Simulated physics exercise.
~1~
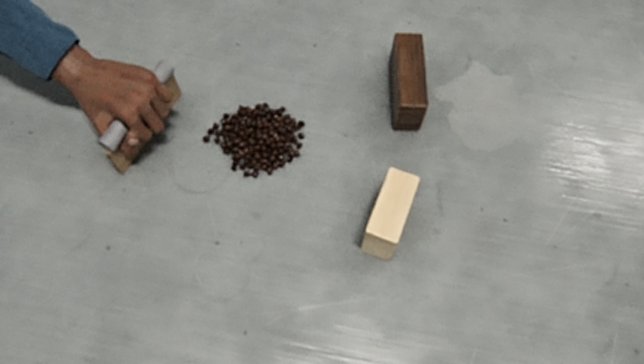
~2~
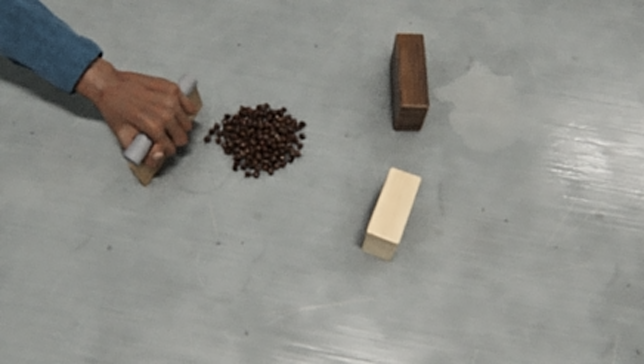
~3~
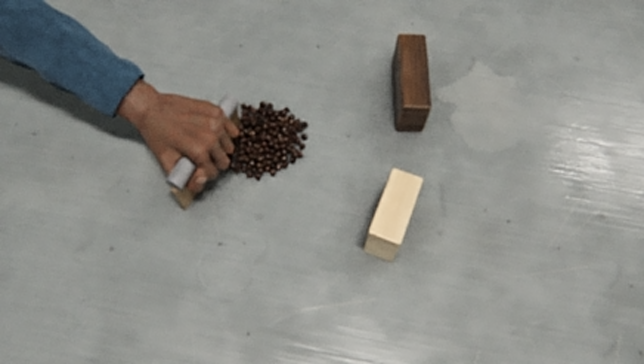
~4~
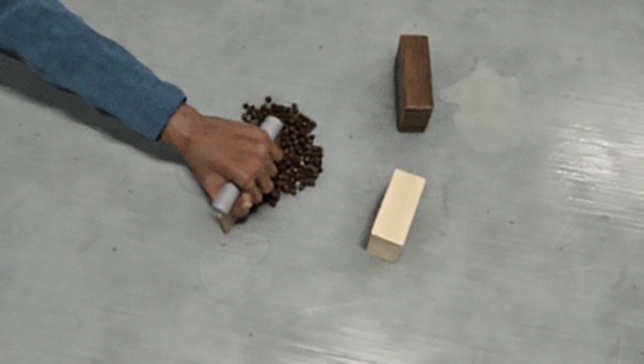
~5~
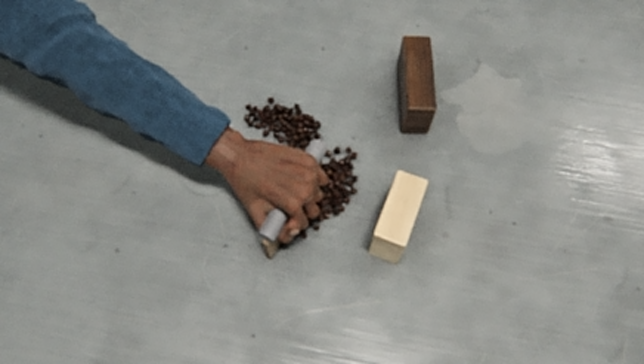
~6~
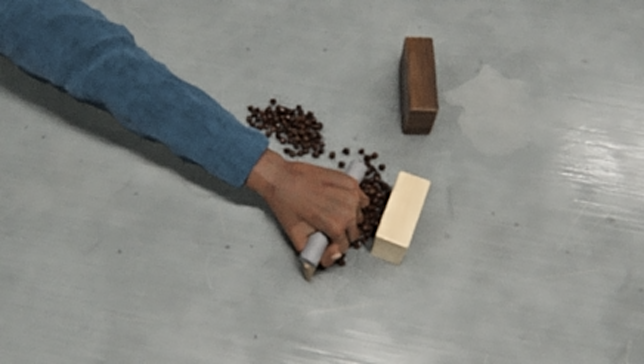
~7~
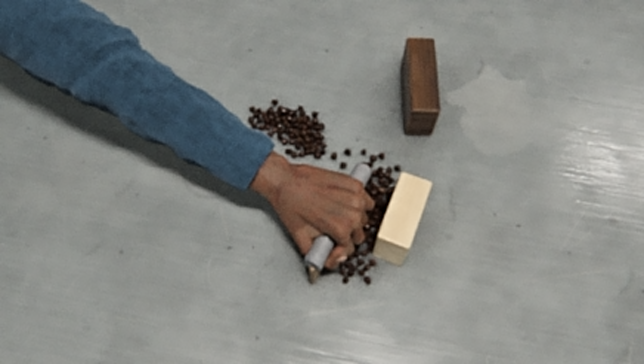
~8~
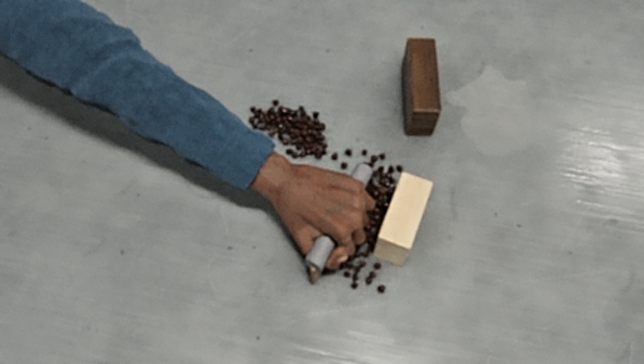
On a smooth grey surface, a hand in a blue sleeve pushed a scraper right and downward through a pile of coffee beans, sweeping some against the pale block and leaving others behind, then stopped with none between the pale and dark blocks.
